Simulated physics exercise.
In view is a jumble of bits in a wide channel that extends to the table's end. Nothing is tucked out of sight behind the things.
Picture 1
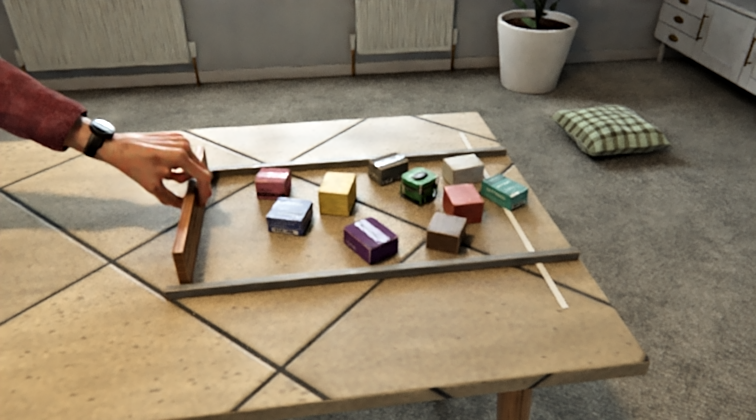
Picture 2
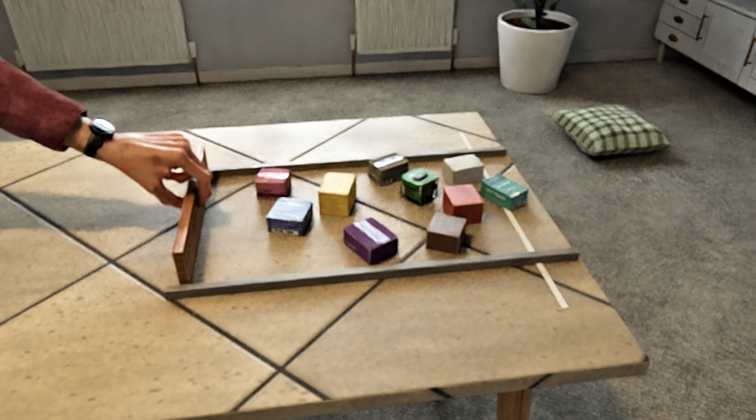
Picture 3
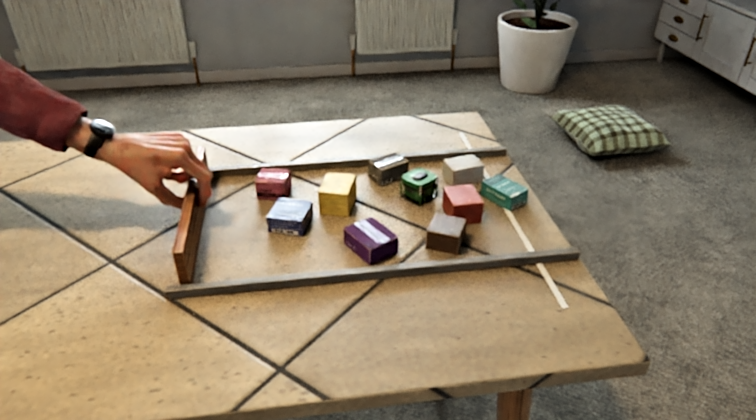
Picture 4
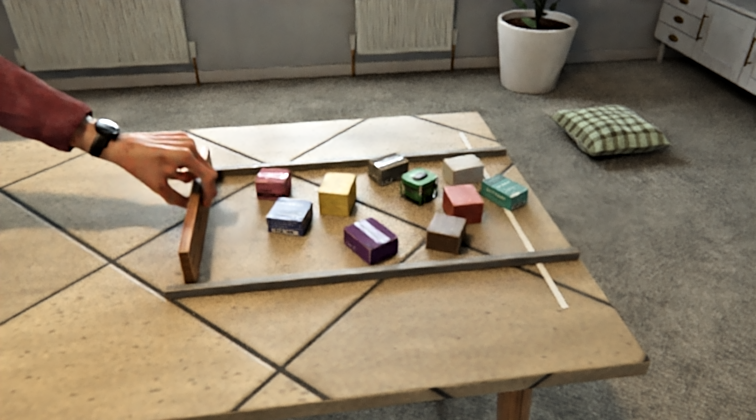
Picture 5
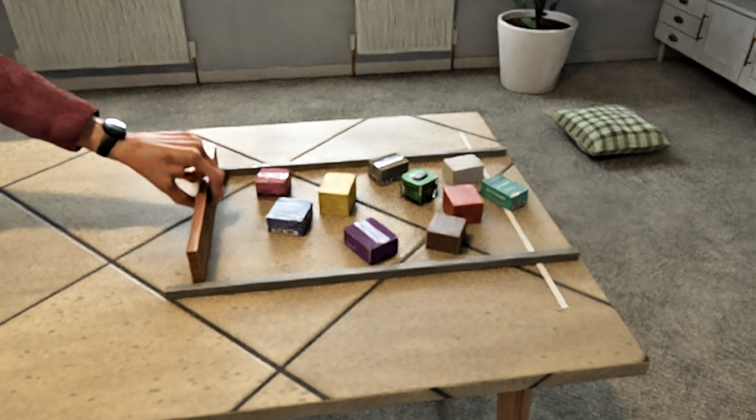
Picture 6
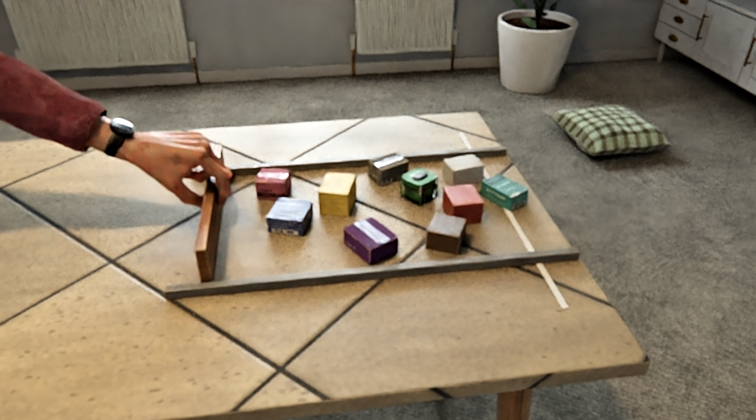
Wooden board moving slightly right under a person's hand, while the coloured blocks scattered between two rails on a table stay still.
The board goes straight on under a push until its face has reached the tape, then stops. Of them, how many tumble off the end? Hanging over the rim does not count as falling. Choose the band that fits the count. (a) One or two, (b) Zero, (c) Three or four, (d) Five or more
Five or more.
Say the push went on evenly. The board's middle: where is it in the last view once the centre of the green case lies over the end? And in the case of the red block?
The middle is at (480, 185) when it's the green case, and at (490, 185) when it's the red block.
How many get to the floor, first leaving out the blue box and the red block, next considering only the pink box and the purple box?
Try one: 5; try two: 4.
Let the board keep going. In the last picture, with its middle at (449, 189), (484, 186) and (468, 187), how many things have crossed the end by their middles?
Past-the-end tally - position 1: 0, position 2: 3, position 3: 2.
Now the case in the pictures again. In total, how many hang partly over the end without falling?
The total here is 1.
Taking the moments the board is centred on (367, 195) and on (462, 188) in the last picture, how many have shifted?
Up to then 6, and up to the other point 10.
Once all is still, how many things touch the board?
Contact count: 4.
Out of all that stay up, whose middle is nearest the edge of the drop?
It's the yellow block that ends nearest.
Soon after, none off yet; turquoise box at rest near (504, 192); white block at rest near (463, 171); red block at rest near (462, 205).
In the end, the number that fall off is five or more; gone, grey box, green case, brown block, red block, white block and turquoise box.
